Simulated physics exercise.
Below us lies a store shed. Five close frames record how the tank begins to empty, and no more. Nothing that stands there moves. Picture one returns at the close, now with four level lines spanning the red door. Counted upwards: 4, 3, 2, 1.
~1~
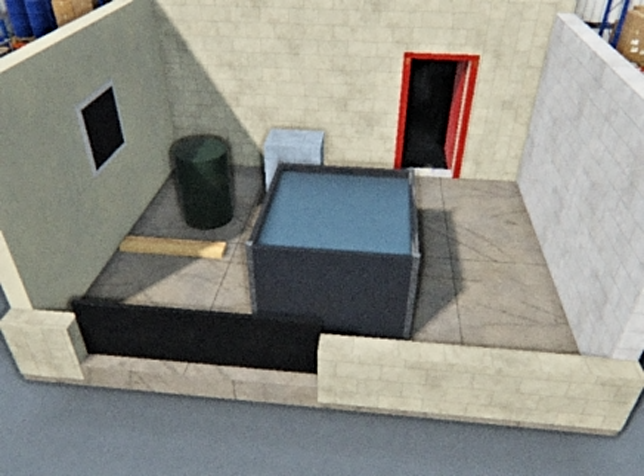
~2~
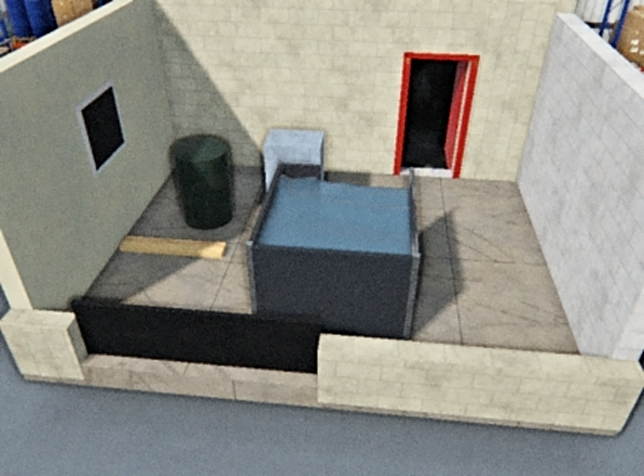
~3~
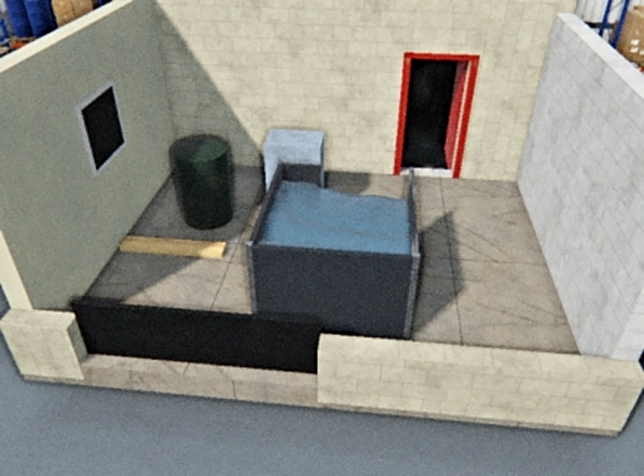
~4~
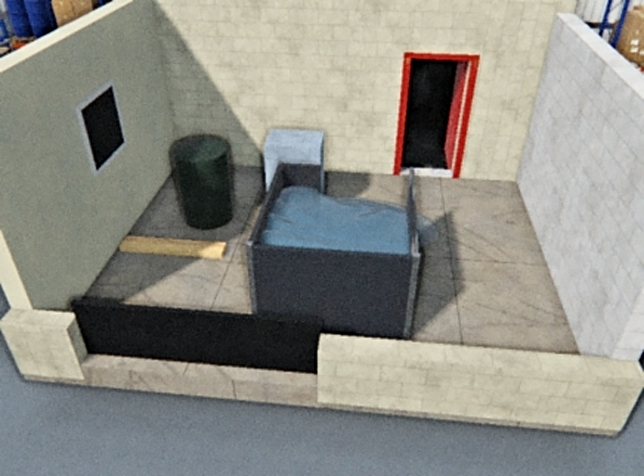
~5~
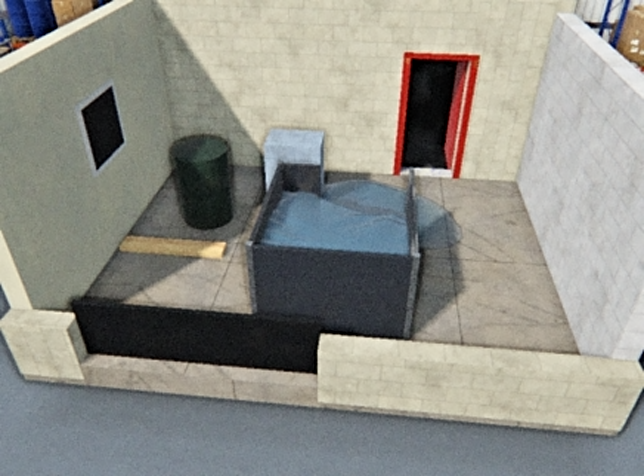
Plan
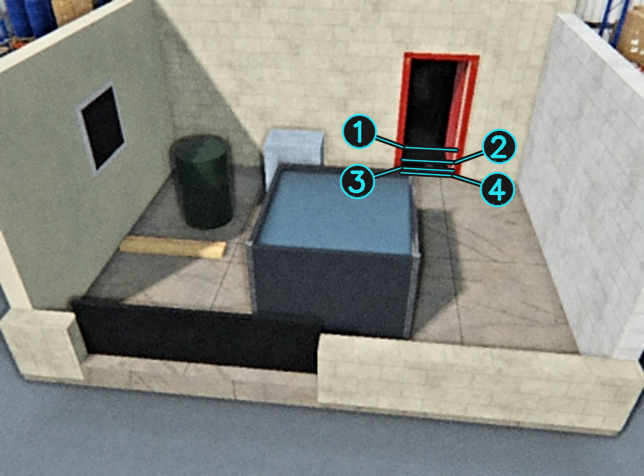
Water in a dark square tank sinking and sloshing, then spreading out behind its right side across the paved floor of a walled yard.
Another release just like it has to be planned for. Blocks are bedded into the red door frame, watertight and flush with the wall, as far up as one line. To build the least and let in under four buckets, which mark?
I would pick height 1.
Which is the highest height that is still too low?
Height 2.
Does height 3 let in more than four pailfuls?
Yes, that goes wrong.
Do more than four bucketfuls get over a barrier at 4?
Yes.
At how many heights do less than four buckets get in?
One of the four.
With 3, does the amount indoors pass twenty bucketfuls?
Yes, clearly.
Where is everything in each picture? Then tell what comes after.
Water in the tank at rest, its middle at (339, 210); foot of the red doorway at (426, 176); shut gate at (196, 320).
Water covers 2 % of the ground, its front hidden from here.
Water covers 4 % of the ground, its front hidden from here.
Water covers 9 % of the ground, its front hidden from here.
Water covers 15 % of the ground and shows as far out as (354, 181).
On the marked copy, 1 at (430, 148); 2 at (428, 161); 3 at (427, 169); 4 at (426, 174); from the bottom up 4, 3, 2, 1.
For height 1, a splash gets over, under a bucket.
For height 2, about 15 bucketfuls get in.
For height 3, dozens of bucketfuls pour in.
For height 4, dozens of bucketfuls pour in.
